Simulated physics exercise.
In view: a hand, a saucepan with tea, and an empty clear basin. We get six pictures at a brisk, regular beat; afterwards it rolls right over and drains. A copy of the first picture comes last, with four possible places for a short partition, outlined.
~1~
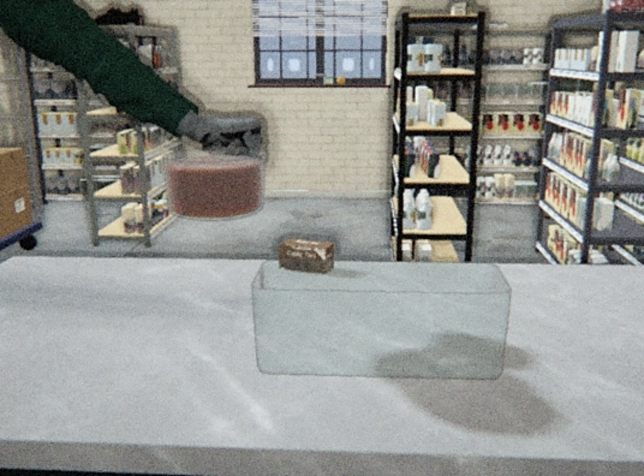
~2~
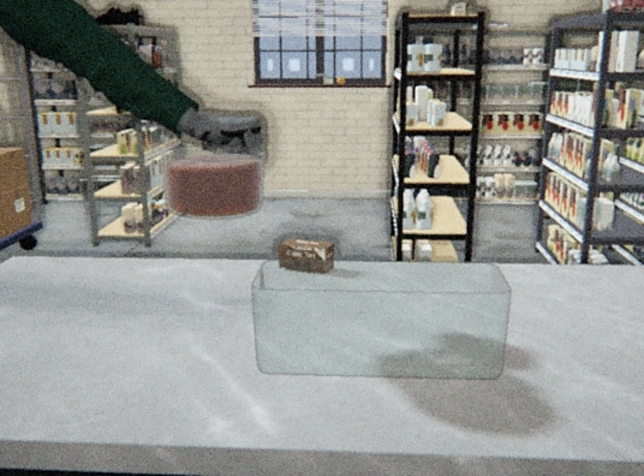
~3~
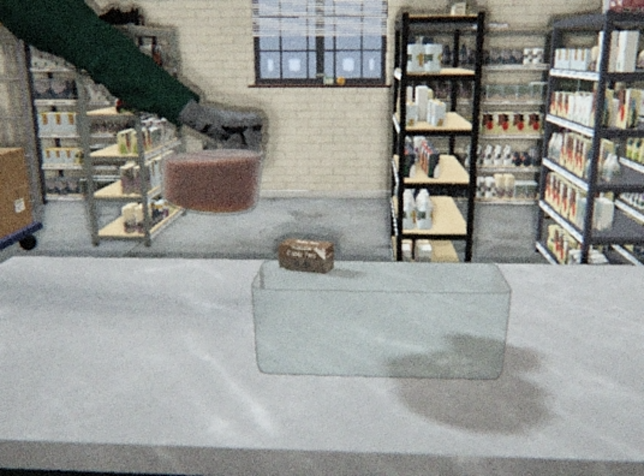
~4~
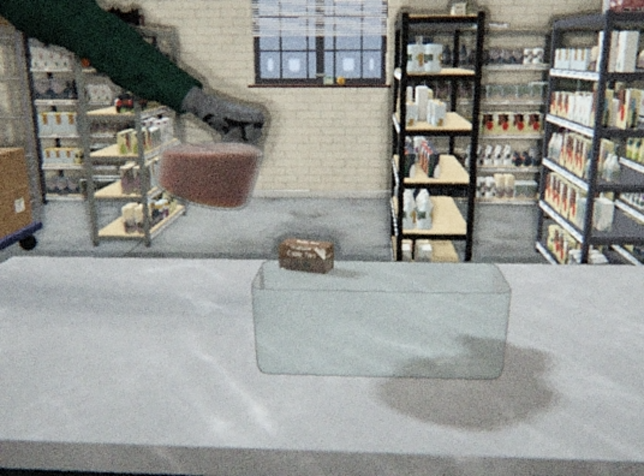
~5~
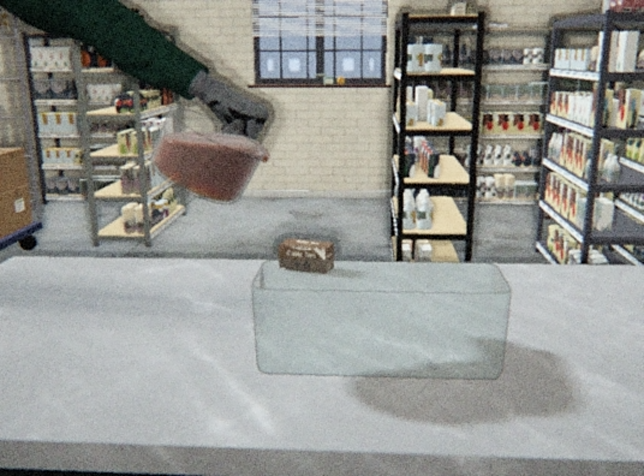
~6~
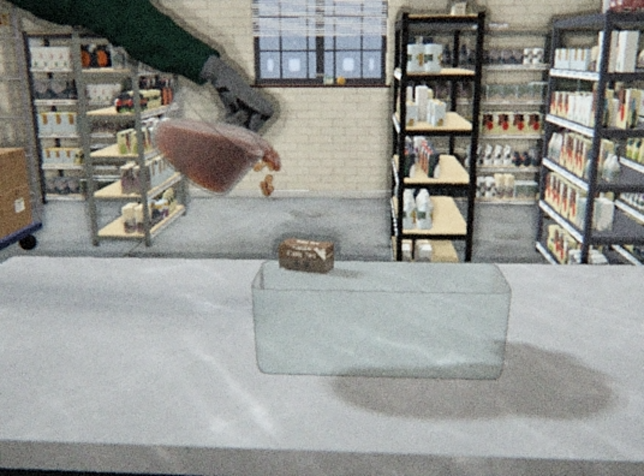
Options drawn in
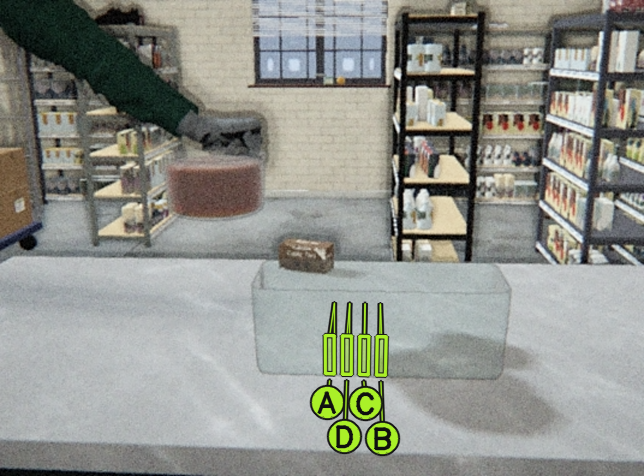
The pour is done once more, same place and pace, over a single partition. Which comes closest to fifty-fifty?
Slot C does it best.
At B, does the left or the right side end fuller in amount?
The left one.
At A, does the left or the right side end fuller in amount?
The right one.
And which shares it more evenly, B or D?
It is D.
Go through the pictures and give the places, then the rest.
In the first frame, upright, lip at (262, 154); basin from (257, 371) to (502, 377); nothing has left yet.
In the second frame, upright, lip at (262, 154); nothing has left yet.
In the third frame, tipped about 8°, lip at (262, 154); nothing has left yet.
In the fourth frame, tipped about 16°, lip at (262, 154); nothing has left yet.
In the fifth frame, tipped about 28°, lip at (262, 154); tea is over the lip, down to (266, 159).
In the sixth frame, tipped about 41°, lip at (262, 154); tea is over the lip, down to (269, 193).
In lime, A at (329, 380); B at (380, 381); C at (363, 381); D at (346, 380).
If A is chosen, about 10 % ends left of the wall and 88 % right of it.
If B is chosen, about 82 % ends left of the wall and 16 % right of it.
If C is chosen, about 50 % ends left of the wall and 48 % right of it.
If D is chosen, about 26 % ends left of the wall and 73 % right of it.
